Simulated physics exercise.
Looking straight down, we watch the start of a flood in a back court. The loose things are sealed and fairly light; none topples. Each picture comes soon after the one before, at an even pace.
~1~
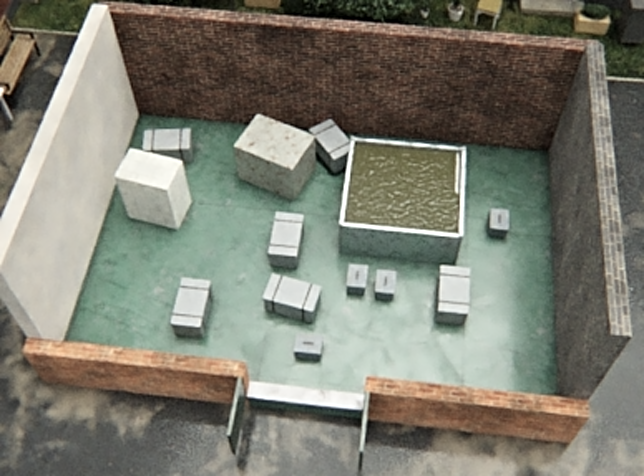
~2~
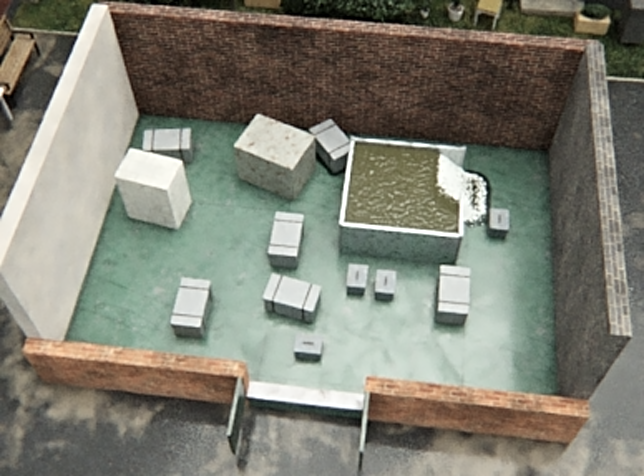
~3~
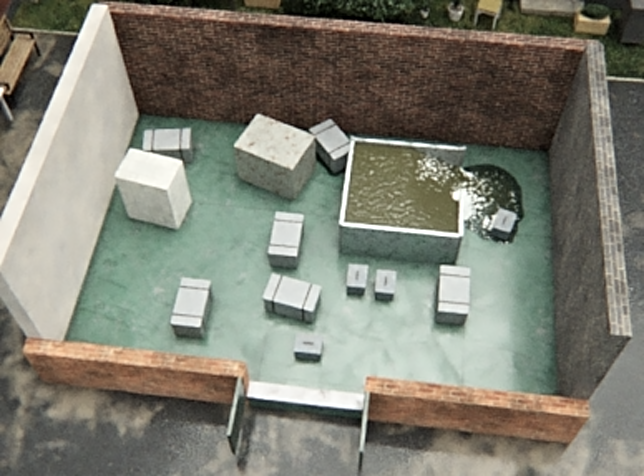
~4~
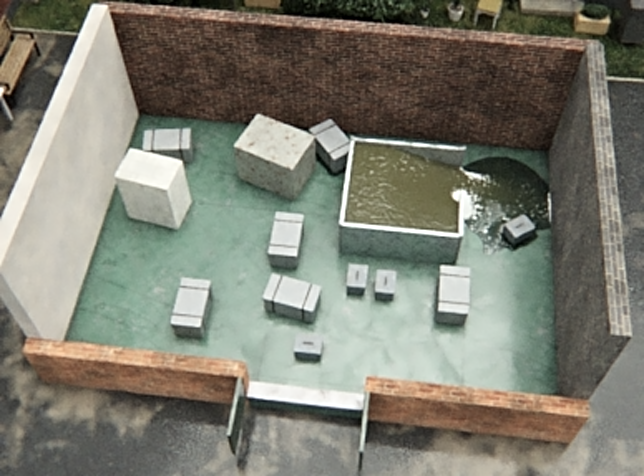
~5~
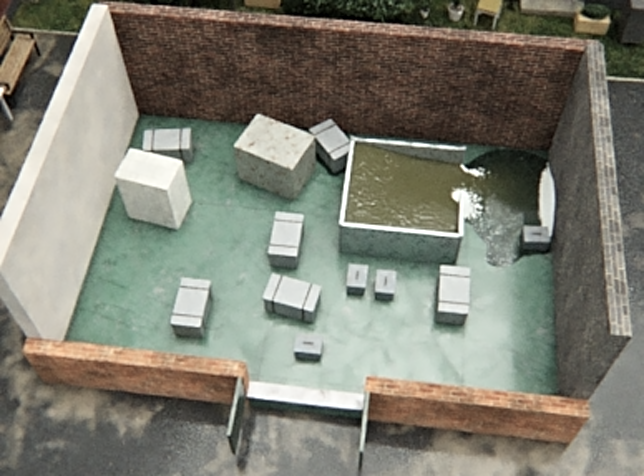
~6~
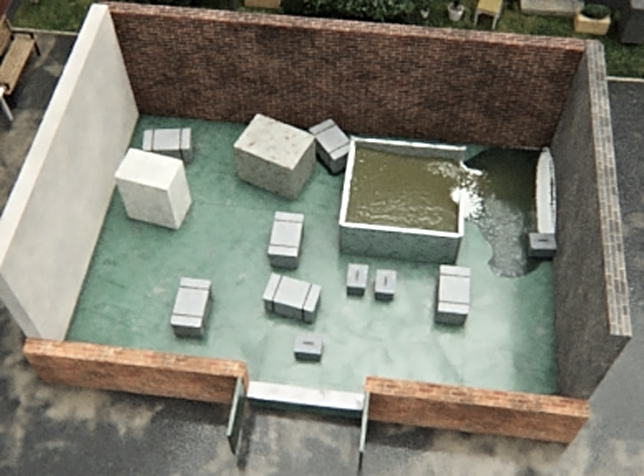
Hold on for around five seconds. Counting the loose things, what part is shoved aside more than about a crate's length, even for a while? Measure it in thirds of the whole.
The share is under a third of the whole.
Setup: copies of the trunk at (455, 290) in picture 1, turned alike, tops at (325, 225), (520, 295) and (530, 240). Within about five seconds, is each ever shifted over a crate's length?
One by one: Hardly budges; knocked well away; knocked well away.
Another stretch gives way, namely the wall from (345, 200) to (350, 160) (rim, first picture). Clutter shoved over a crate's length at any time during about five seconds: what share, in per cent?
Near 40 %.
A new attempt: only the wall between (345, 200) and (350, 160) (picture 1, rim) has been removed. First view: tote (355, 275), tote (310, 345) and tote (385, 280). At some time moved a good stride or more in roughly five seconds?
In the order asked: Never gets that far, then goes the distance, then never gets that far.
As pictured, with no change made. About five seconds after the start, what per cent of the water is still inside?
Roughly 100 in a hundred.
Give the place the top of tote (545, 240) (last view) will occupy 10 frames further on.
It should be around (467, 350).
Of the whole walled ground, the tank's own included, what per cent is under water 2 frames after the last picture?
Roughly 20 per cent.
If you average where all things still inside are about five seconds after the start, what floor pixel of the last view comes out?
(298, 264).
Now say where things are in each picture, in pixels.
In the first frame, a tote at (500, 219), on the bottom; a trunk at (332, 138) rests on the ground; 0 of 10 have shifted.
In the second frame, a tote at (500, 219), on the bottom; a trunk at (332, 138), on the bottom; 0 of 10 have shifted.
In the third frame, a tote at (505, 220), on the bottom, close to its start; a trunk at (332, 138), on the bottom; 1 of 10 have shifted.
In the fourth frame, a tote at (520, 226) rests on the ground, a stride from its start; a trunk at (332, 138) rests on the ground; 1 of 10 have shifted.
In the fifth frame, a tote at (537, 234) rests on the ground, a stride from its start; a trunk at (332, 138), on the bottom; 1 of 10 have shifted.
In the sixth frame, a tote at (543, 241) rests on the ground, a stride from its start; a trunk at (332, 138), on the bottom; 1 of 10 have shifted.
A moment on, 1 of 10 are well off their spots; 0 afloat.
Next, 1 of 10 are well off their spots; 0 afloat.
Later, 1 of 10 are well off their spots; 0 afloat.
In the end, 3 of 10 are well off their spots, and 3 have been at some point; 2 afloat.
